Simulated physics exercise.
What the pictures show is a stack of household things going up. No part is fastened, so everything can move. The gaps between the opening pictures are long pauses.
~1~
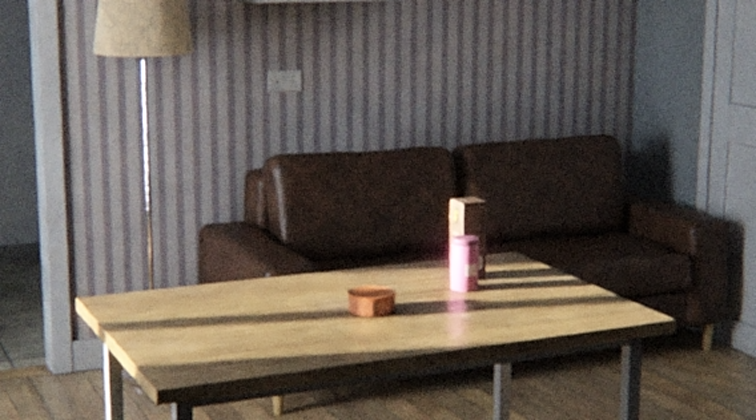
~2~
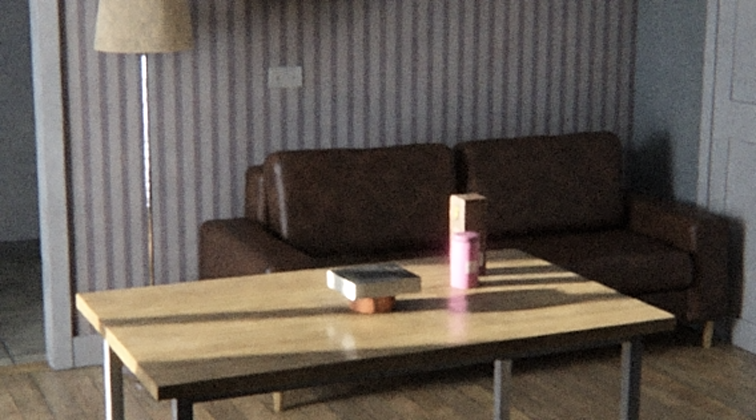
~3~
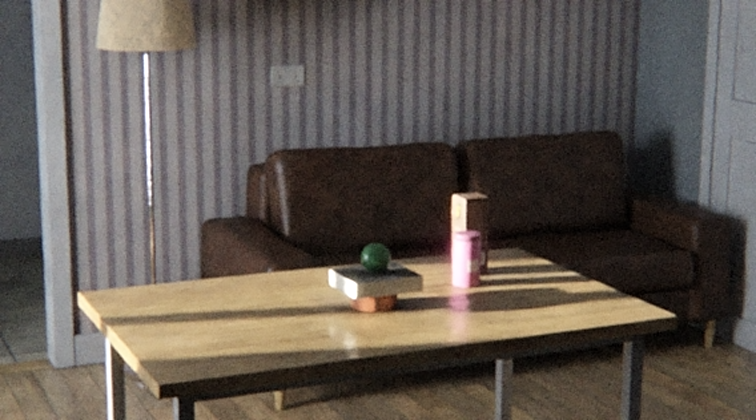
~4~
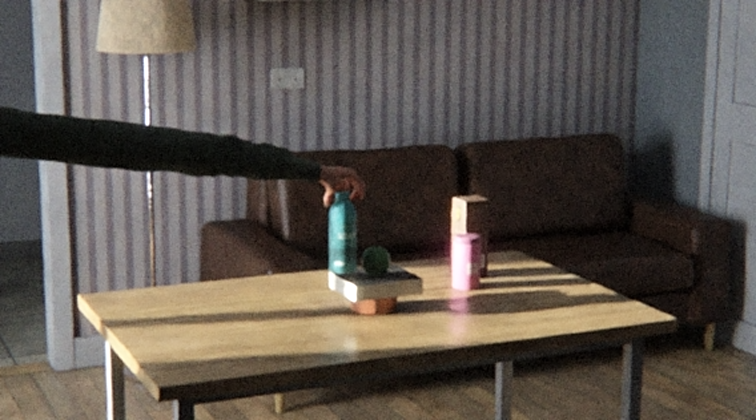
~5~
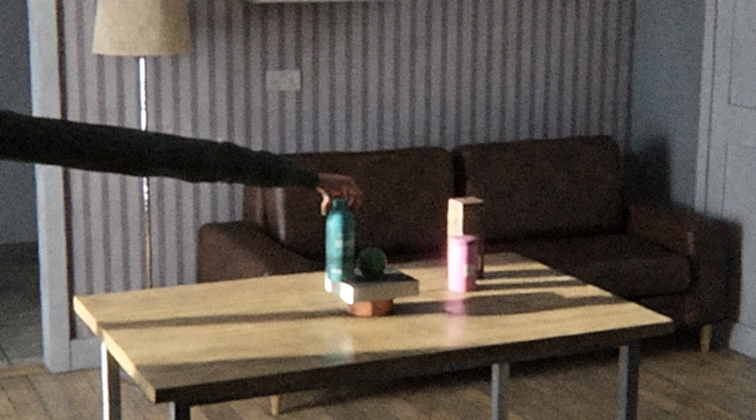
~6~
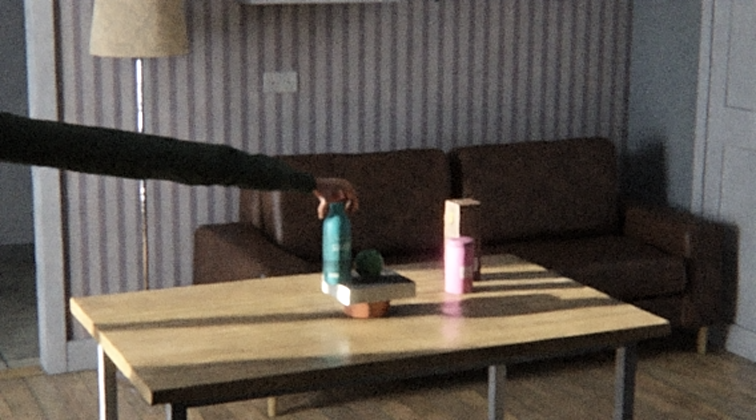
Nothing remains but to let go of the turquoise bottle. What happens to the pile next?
The pile stands firm.
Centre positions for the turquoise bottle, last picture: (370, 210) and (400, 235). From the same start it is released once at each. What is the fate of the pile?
First attempt - it comes down; second attempt - it does not fall.
Then, 0.10 s after the last picture, nothing has stirred.
Then, 0.50 s after the last picture, turquoise bottle resting near (337, 244).
At rest, all 6 in place. Seen from the same camera at the end, turquoise bottle near (337, 244). The pile holds.
